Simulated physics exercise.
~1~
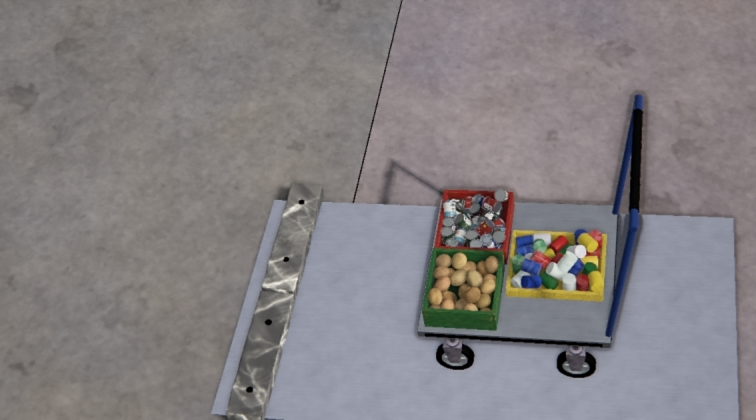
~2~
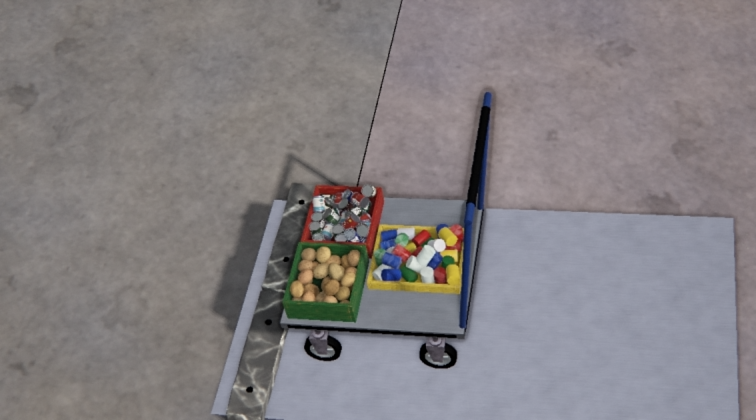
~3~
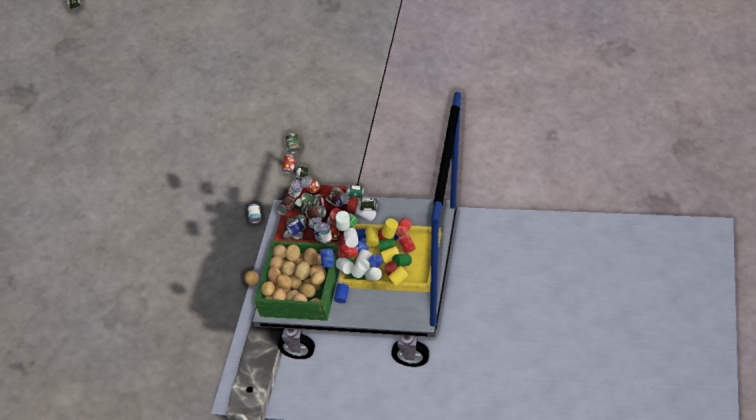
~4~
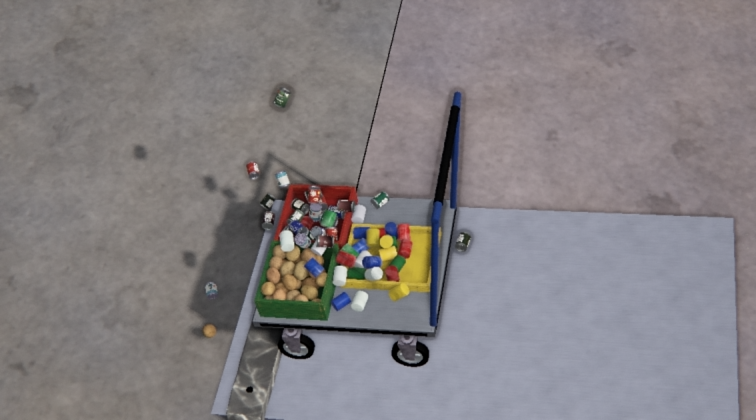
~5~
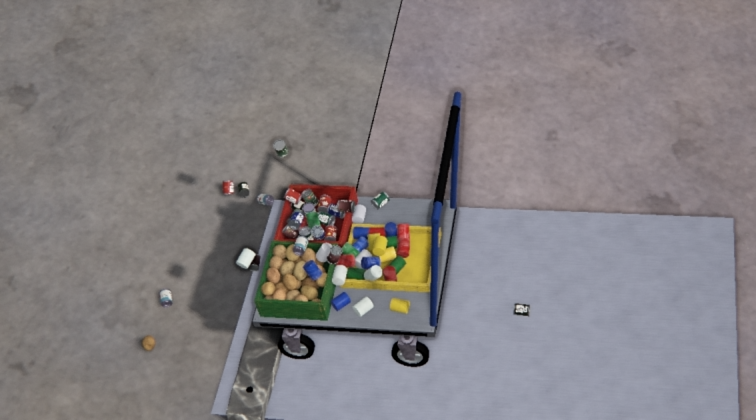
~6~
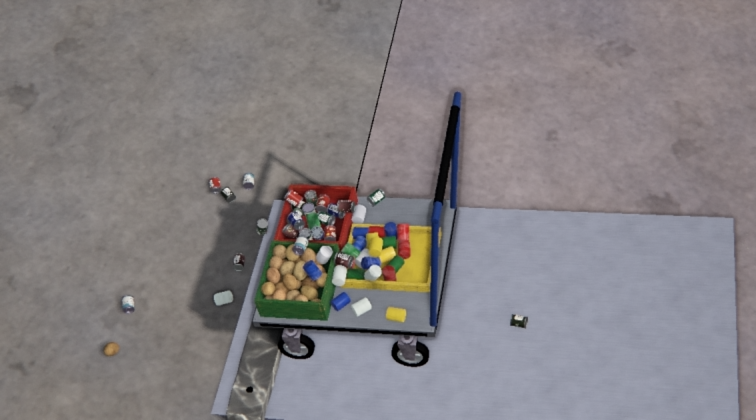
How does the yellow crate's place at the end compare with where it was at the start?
It ended up further to the left, near the metal strip, having started towards the right side of the pale ramp. It was still on the cart's deck.
